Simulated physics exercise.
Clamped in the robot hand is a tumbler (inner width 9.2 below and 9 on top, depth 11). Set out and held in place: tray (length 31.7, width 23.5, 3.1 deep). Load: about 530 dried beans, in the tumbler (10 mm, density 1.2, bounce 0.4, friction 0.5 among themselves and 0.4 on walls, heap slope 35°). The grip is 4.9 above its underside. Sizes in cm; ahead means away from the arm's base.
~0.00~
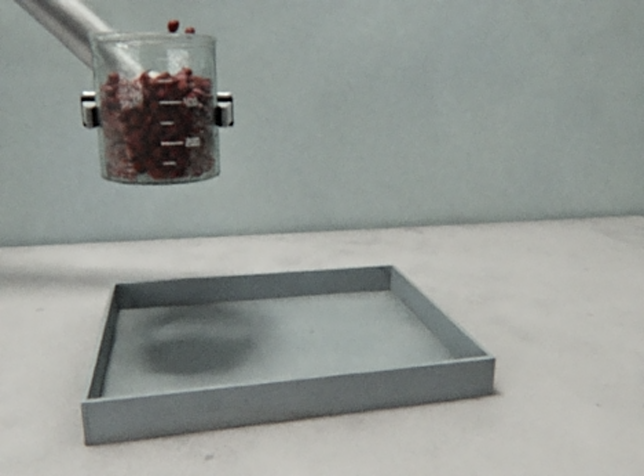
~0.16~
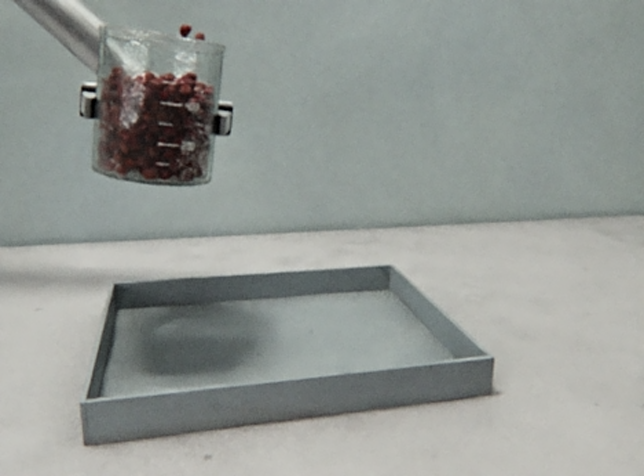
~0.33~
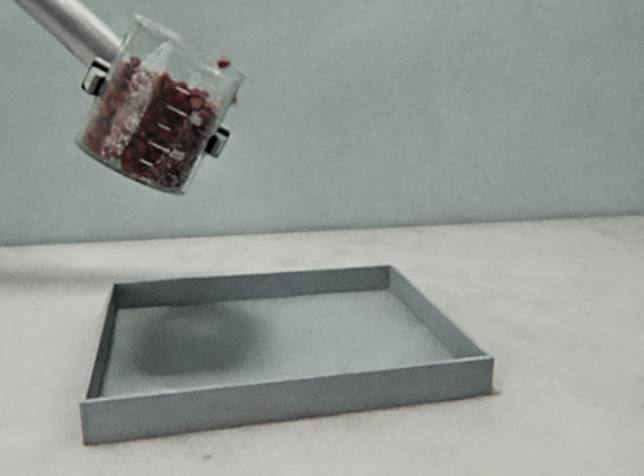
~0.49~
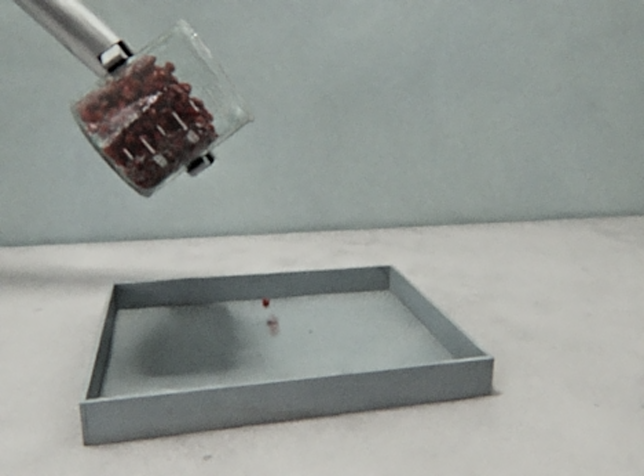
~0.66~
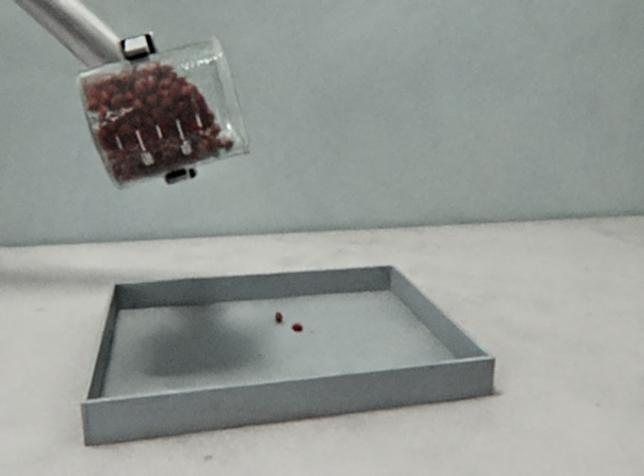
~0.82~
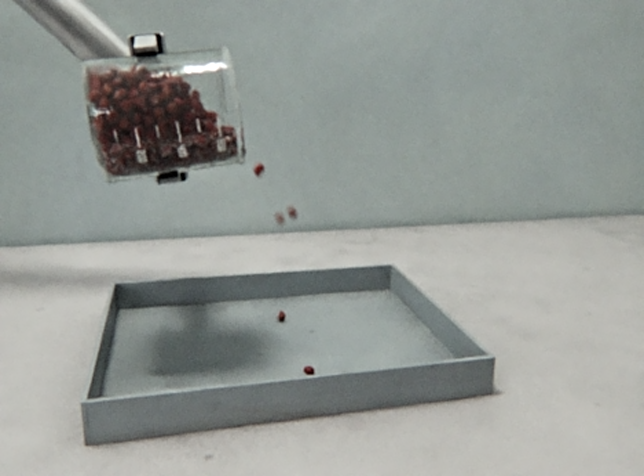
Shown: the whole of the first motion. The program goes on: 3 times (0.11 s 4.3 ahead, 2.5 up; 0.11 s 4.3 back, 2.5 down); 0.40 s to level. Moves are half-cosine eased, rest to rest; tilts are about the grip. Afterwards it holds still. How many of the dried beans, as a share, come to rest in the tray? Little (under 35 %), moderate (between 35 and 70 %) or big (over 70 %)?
In the tray the share is big, over 70 %.
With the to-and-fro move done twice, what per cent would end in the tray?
In that case some 85 per cent.
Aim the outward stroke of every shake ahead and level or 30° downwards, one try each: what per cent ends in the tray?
Some 80 and 50 per cent.
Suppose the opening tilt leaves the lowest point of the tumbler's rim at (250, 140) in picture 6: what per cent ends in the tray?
Some 70 per cent.
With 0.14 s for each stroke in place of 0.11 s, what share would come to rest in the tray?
It would be near 80 per cent.
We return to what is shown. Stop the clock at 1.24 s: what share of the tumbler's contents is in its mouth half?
Some 95 per cent.
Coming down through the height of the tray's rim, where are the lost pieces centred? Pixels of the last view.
Around (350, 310).
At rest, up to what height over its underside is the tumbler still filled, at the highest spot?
Some 4.0 cm.
After 1.24 s, tilted 83° forward, highest piece 22 above the table; 352 in the tray, 129 in the tumbler, 1 on the table or floor, 52 in flight or on a rim.
After 1.67 s, tilted 45° forward, highest piece 24 above the table; 480 in the tray, 44 in the tumbler, 9 on the table or floor, 1 in flight or on a rim.
After 2.08 s, level, highest piece 21 above the table; 481 in the tray, 44 in the tumbler, 9 on the table or floor.
After 3.13 s, level, highest piece 21 above the table; 481 in the tray, 44 in the tumbler, 9 on the table or floor.
In the end, 481 in the tray, 44 in the tumbler, 9 on the table or floor. That is 90 % in the tray.
